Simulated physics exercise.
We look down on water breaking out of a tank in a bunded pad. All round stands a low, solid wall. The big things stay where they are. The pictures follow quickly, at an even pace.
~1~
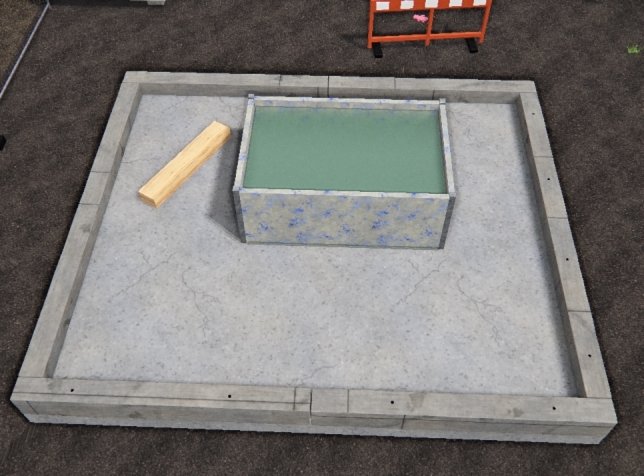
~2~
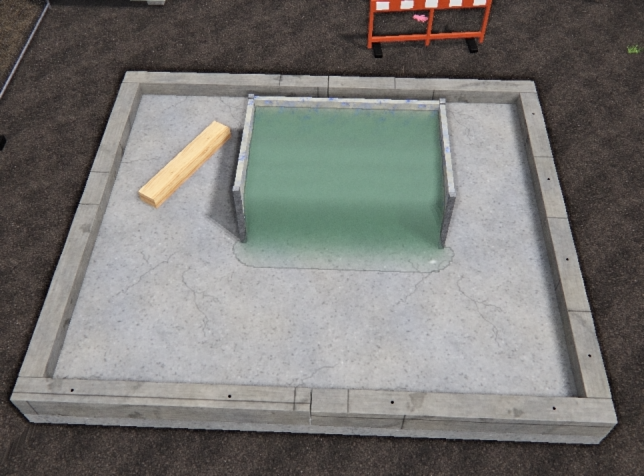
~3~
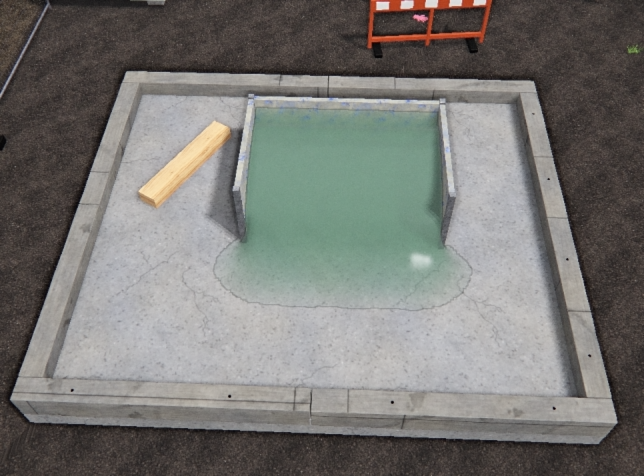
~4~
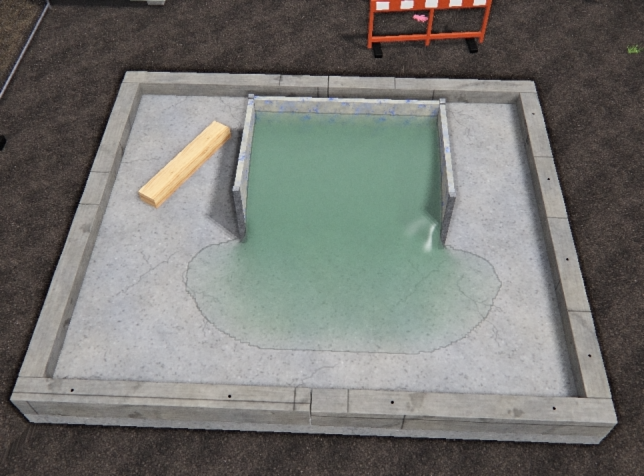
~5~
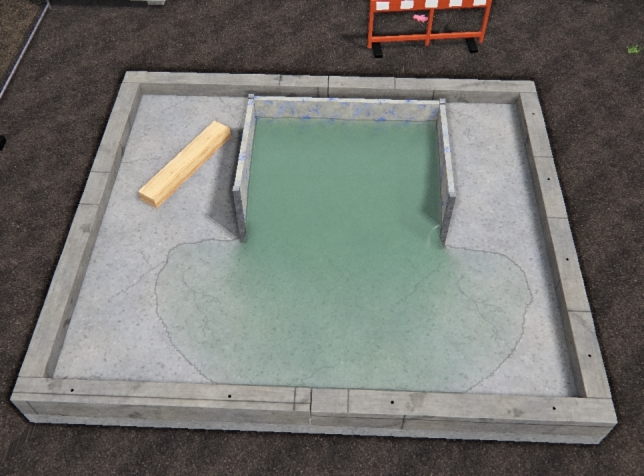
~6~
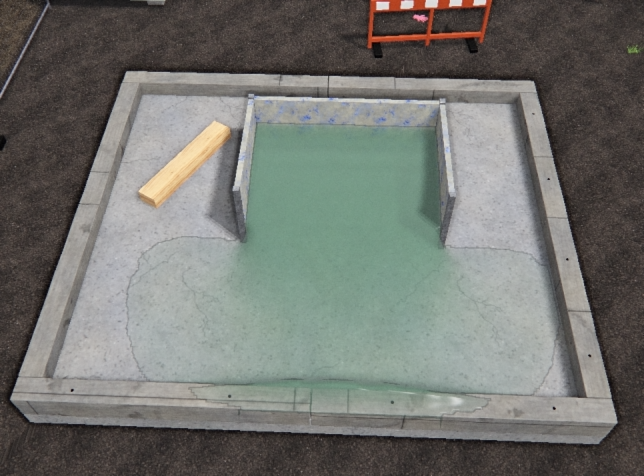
A rectangular tank of murky green water stands toward the back of a pale concrete pad ringed by a low grey wall, seen from above by a still camera. A light wooden beam lies to its left, and an orange-and-white barrier stands on dark ground behind. The tank's front side disappears, and water pours forward, fanning across the pad to the near wall as the level inside drops.
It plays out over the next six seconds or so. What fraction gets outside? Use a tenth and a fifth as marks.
The share lost is above a fifth.
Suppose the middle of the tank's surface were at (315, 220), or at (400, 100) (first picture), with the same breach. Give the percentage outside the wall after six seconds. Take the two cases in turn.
Near 36 and 18 in a hundred.
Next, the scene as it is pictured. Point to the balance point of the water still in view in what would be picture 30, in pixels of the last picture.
Around (326, 257).
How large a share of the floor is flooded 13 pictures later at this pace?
Some 55 per cent.
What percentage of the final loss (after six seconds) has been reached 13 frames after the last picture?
About 90 per cent.
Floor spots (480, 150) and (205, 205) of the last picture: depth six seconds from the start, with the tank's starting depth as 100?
Roughly 14 and 8 per cent, in turn.
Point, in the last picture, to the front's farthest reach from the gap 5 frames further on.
At about (52, 386).
A moment on, water covers 40 % of the floor; the low wall has let 2 % over.
Next, water covers 45 % of the floor; the low wall has let 7 % over.
Then, water covers 55 % of the floor; the low wall has let 21 % over.
Later, water covers 75 % of the floor; the low wall has let 24 % over.
In the end, water covers 85 % of the floor; the low wall has let 24 % over.
